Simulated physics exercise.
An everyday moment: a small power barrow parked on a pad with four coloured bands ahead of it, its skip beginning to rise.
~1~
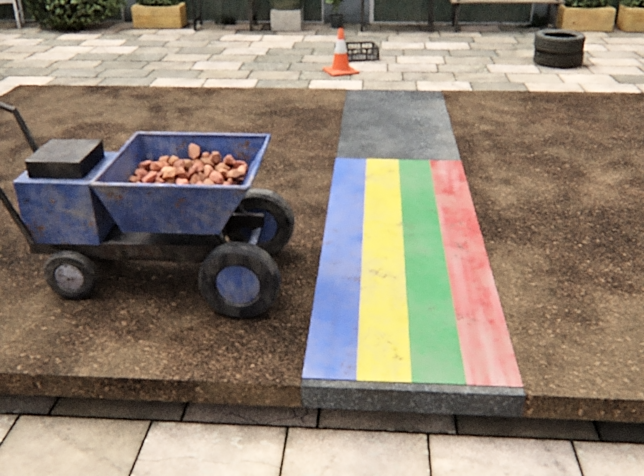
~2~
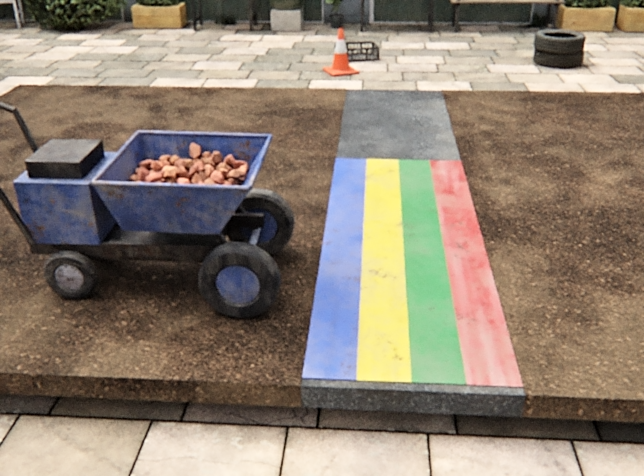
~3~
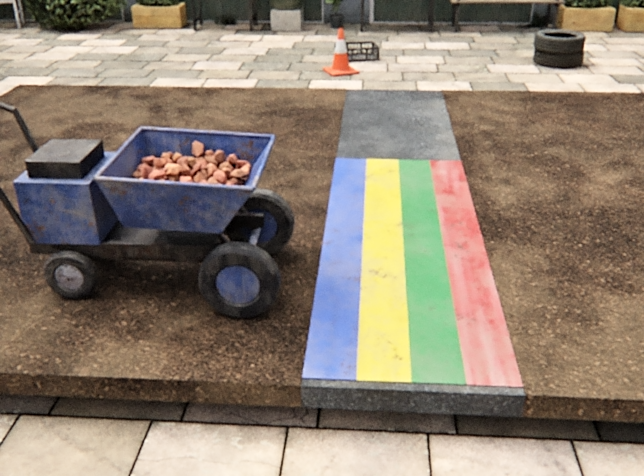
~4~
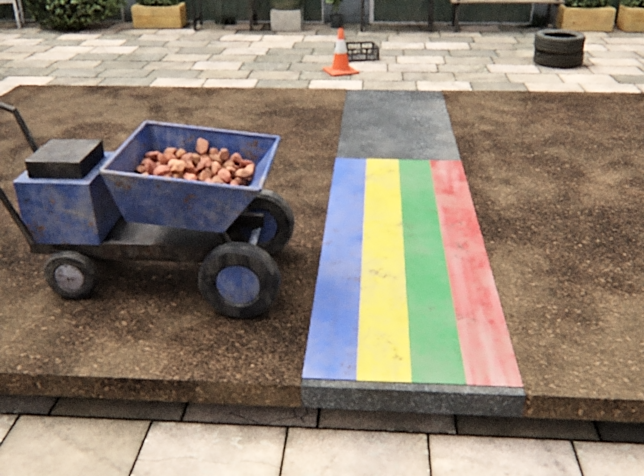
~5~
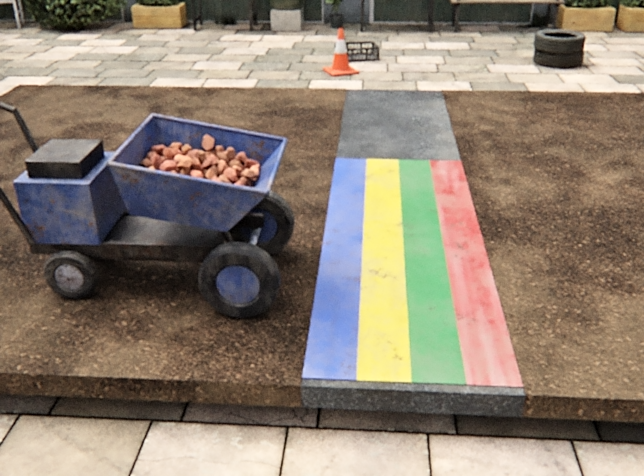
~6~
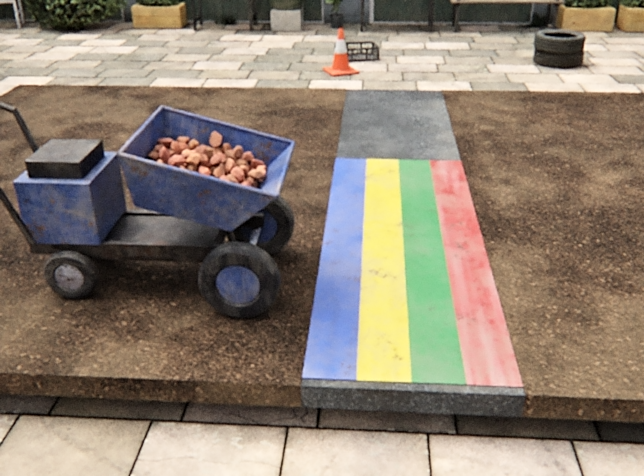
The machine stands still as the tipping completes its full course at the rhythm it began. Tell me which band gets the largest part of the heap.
I would say the yellow band gets the largest part.
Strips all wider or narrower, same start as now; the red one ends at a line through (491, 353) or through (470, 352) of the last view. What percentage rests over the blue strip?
I'd put it at some 20 % for the first and some 10 % for the second.
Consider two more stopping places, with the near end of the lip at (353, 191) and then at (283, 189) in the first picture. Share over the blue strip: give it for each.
About 0 %, then 0 %.
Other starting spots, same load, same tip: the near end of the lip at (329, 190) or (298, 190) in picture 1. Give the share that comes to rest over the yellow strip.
Some 10 in a hundred, then some 20 in a hundred.
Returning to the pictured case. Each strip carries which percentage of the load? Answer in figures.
I'd say the blue strip has near 20, the yellow strip near 45, the green strip near 25 and the red strip near 10 per cent.
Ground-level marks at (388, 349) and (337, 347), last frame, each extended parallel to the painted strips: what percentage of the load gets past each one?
Roughly 50 and 90 percent.
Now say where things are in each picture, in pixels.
In the first frame, lip of the skip at (248, 188), level; top of the load at (193, 171), lumps of rubble; blue strip at (333, 343); yellow strip at (384, 345); green strip at (435, 347); red strip at (487, 349).
In the second frame, lip of the skip at (249, 189), level; top of the load at (194, 171).
In the third frame, lip of the skip at (253, 189), tipped barely; top of the load at (185, 173).
In the fourth frame, lip of the skip at (259, 191), tipped a little; top of the load at (189, 170).
In the fifth frame, lip of the skip at (267, 193), tipped a little; top of the load at (177, 164).
In the sixth frame, lip of the skip at (276, 196), tipped clearly; top of the load at (184, 159); blue strip at (333, 343); yellow strip at (384, 345); green strip at (435, 347); red strip at (487, 349).
Soon, skip tipped steeply; all in the skip.
A while on, skip tipped right over; nearly all in the skip; a stray few over the blue strip; a stray few over the yellow strip.
Towards the end, skip tipped right over; about a quarter in the skip; a small part over the blue strip; about half over the yellow strip; about a quarter over the green strip; a small part over the red strip; a stray few off the paint.
Finally, skip tipped right over; about a quarter over the blue strip; about half over the yellow strip; about a quarter over the green strip; a small part over the red strip; a stray few off the paint.
